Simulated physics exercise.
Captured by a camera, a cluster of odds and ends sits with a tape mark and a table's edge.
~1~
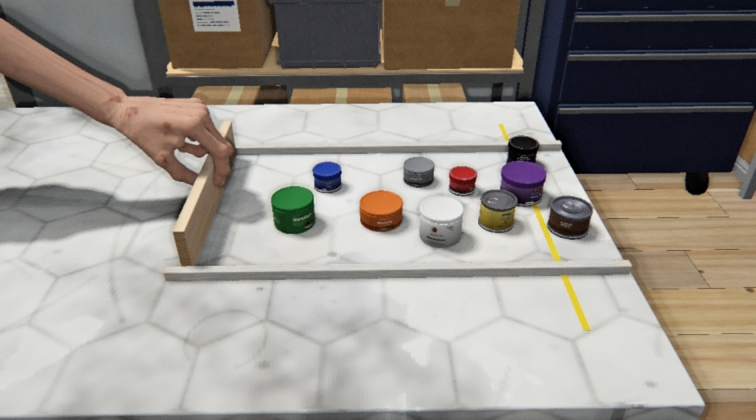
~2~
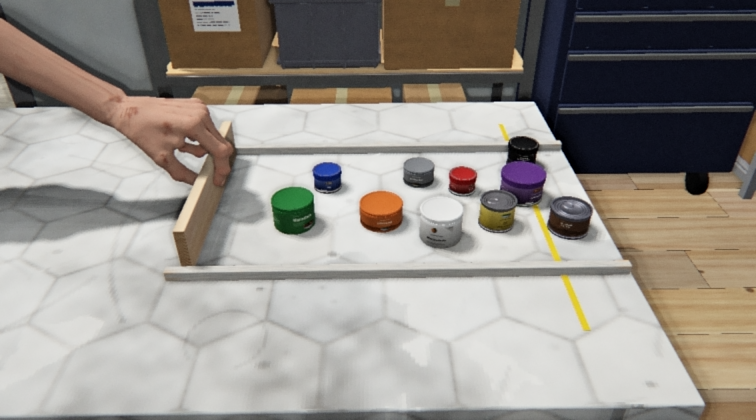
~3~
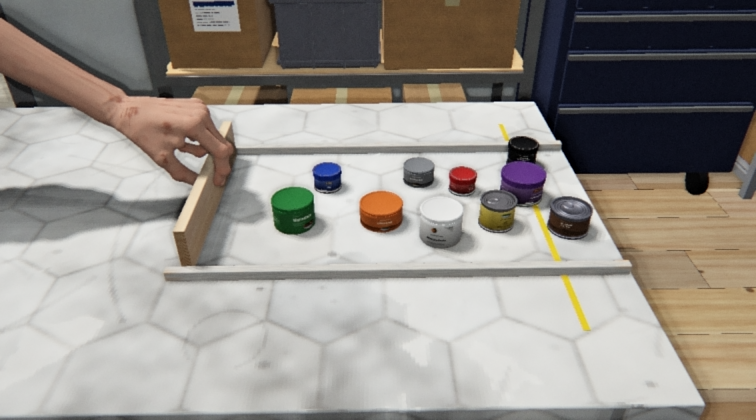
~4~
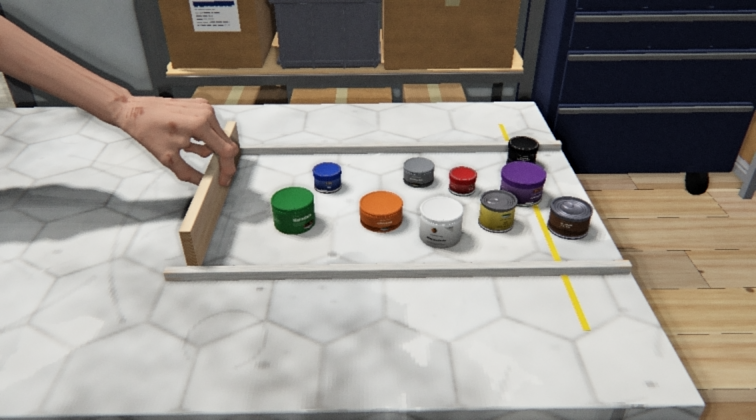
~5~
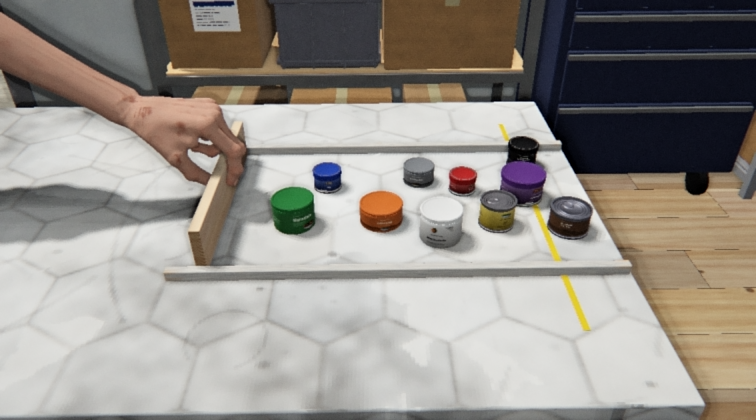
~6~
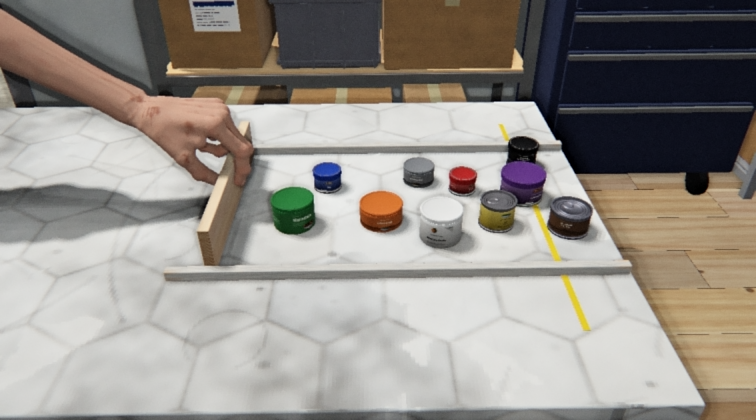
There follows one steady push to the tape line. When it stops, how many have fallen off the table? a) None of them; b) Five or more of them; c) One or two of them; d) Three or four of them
Answer: C.
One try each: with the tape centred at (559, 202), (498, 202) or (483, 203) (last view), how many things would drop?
So, one try after another, the floor gets 5, then 0, then 0.
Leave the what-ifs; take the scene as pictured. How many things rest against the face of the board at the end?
Number: 5.
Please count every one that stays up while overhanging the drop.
The total comes out at 4.
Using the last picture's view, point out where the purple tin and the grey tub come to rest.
Purple tin at (576, 173), grey tub at (533, 159).
A little later, none off yet; brown tin at rest near (570, 218); black pot at rest near (522, 153); purple tin at rest near (522, 184).
When it is over, the number that fall off is one or two; down, brown tin.
